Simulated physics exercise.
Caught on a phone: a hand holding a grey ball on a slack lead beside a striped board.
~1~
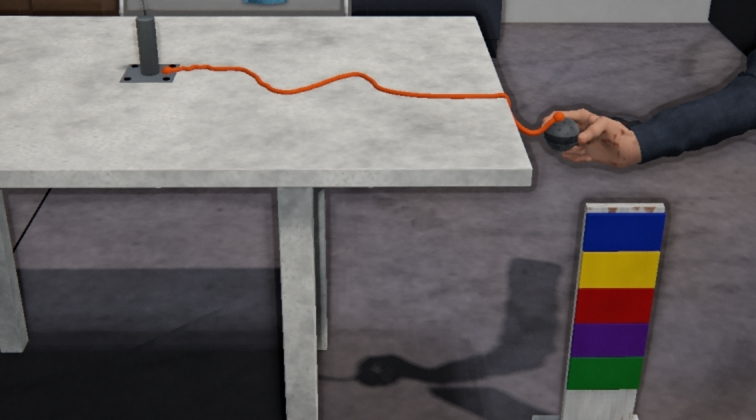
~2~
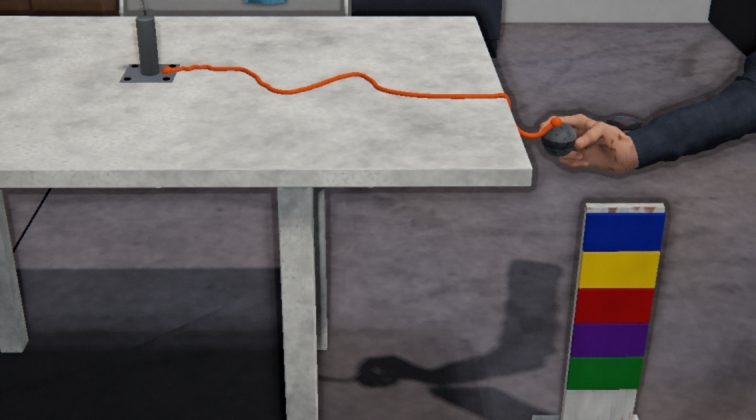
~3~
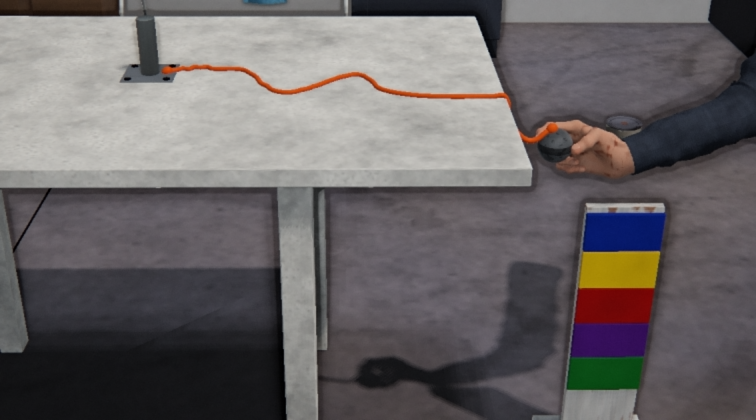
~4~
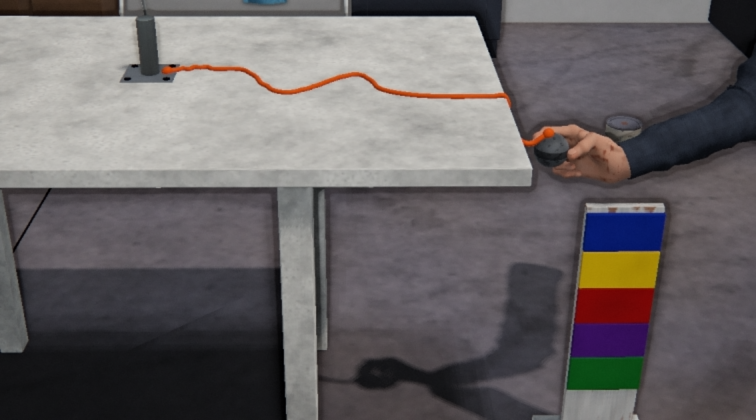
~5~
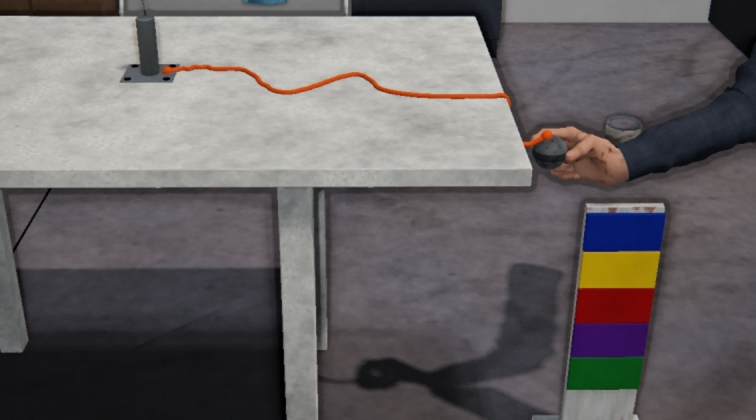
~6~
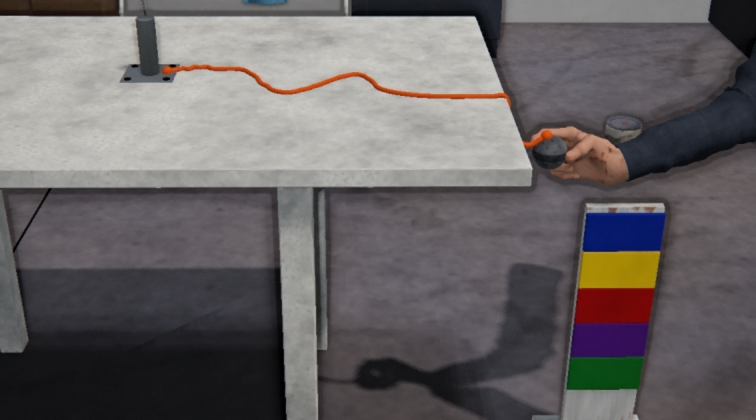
A hand holding a grey ball on a slack orange lead beside a table and striped board, lowering it slightly, then keeping still.
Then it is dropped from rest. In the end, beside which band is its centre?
Beside yellow.
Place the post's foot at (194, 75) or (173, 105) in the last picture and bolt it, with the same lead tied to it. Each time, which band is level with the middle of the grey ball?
Answer, in order: Red, red.
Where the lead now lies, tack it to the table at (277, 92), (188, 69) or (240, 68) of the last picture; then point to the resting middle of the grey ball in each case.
It ends up near (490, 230) the first time, (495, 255) the second and (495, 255) the third.
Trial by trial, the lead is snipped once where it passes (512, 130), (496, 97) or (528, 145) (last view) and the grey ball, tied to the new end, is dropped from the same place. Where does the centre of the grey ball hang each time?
In turn, (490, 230) for the first, (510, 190) for the second and (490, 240) for the third.
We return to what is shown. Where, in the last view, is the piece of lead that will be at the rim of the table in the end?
That point sits at about (411, 95).
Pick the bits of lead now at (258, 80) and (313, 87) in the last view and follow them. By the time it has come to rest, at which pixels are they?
In that view they sit near (284, 78) and near (363, 82).
Soon after, ball near (491, 254); level with yellow.
Then, ball near (509, 265); level with yellow.
At rest, ball near (499, 266); level with yellow. Its middle rests at the yellow band.
